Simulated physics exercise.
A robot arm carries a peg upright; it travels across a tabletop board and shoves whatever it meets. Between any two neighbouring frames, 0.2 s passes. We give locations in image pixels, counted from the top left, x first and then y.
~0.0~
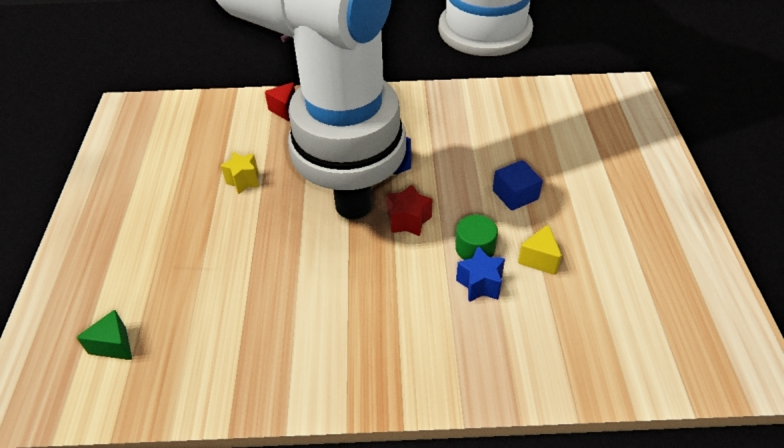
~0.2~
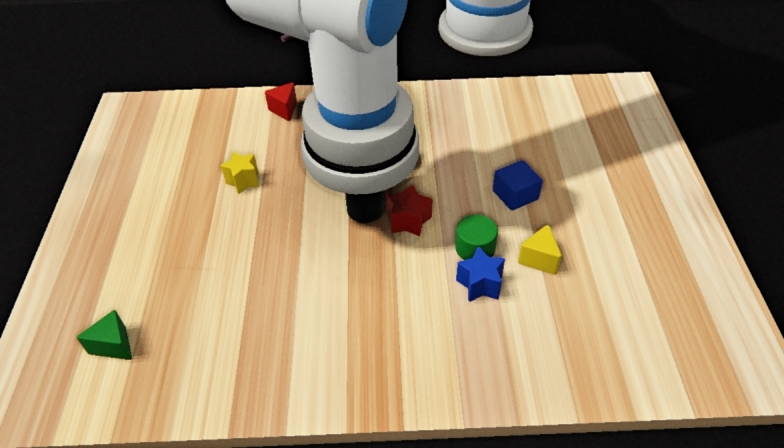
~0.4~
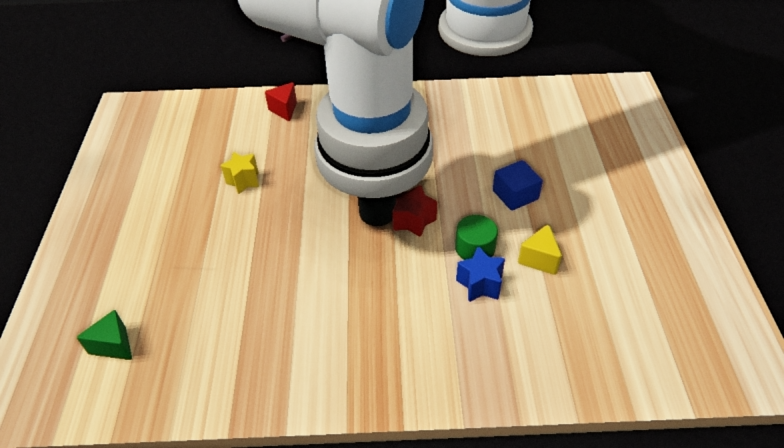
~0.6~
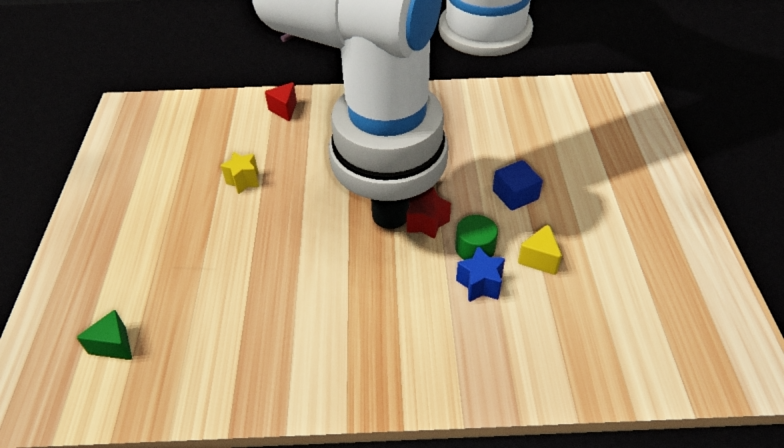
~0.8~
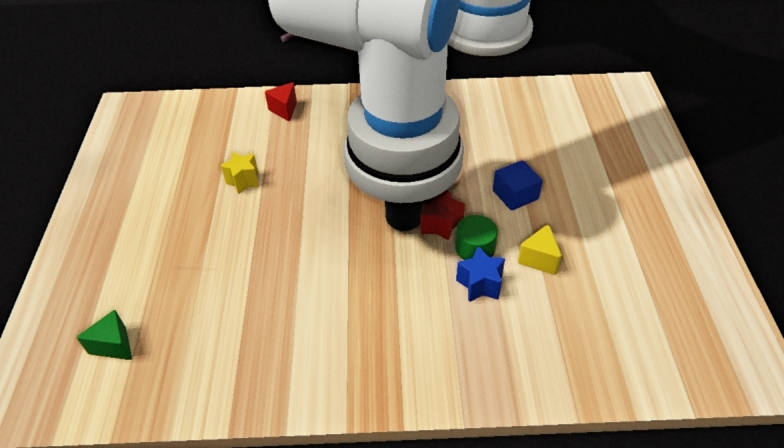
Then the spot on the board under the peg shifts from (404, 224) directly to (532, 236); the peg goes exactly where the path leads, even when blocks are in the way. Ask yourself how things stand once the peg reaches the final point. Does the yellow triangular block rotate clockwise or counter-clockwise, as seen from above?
It turns round anticlockwise.
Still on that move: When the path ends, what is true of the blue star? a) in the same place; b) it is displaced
My answer is option a.
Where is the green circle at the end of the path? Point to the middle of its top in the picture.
I'd place it at (518, 246), taking the centre of its top.
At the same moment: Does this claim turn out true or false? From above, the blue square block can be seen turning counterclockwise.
The statement is correct.
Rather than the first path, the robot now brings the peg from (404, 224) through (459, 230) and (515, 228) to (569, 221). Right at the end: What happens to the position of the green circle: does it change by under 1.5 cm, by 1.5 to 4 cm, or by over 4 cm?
From 1.5 to 4 cm.
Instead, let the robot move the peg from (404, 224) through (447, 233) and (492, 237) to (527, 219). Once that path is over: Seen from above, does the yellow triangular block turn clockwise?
In short: No.
On the path given first. One third of the way, peg (448, 221); red star (485, 204); green circle (501, 237).
Two thirds of the way, peg (491, 224); red star (528, 205), turned 15° anticlockwise; green circle (509, 241); blue square block (526, 173), turned 25° anticlockwise; yellow triangular block (546, 244), turned 25° anticlockwise.
At the end, peg (533, 230); red star (564, 202), turned 30° anticlockwise; green circle (518, 246); blue star still; blue square block (530, 171), turned 45° anticlockwise; yellow triangular block (554, 248), turned 50° anticlockwise.
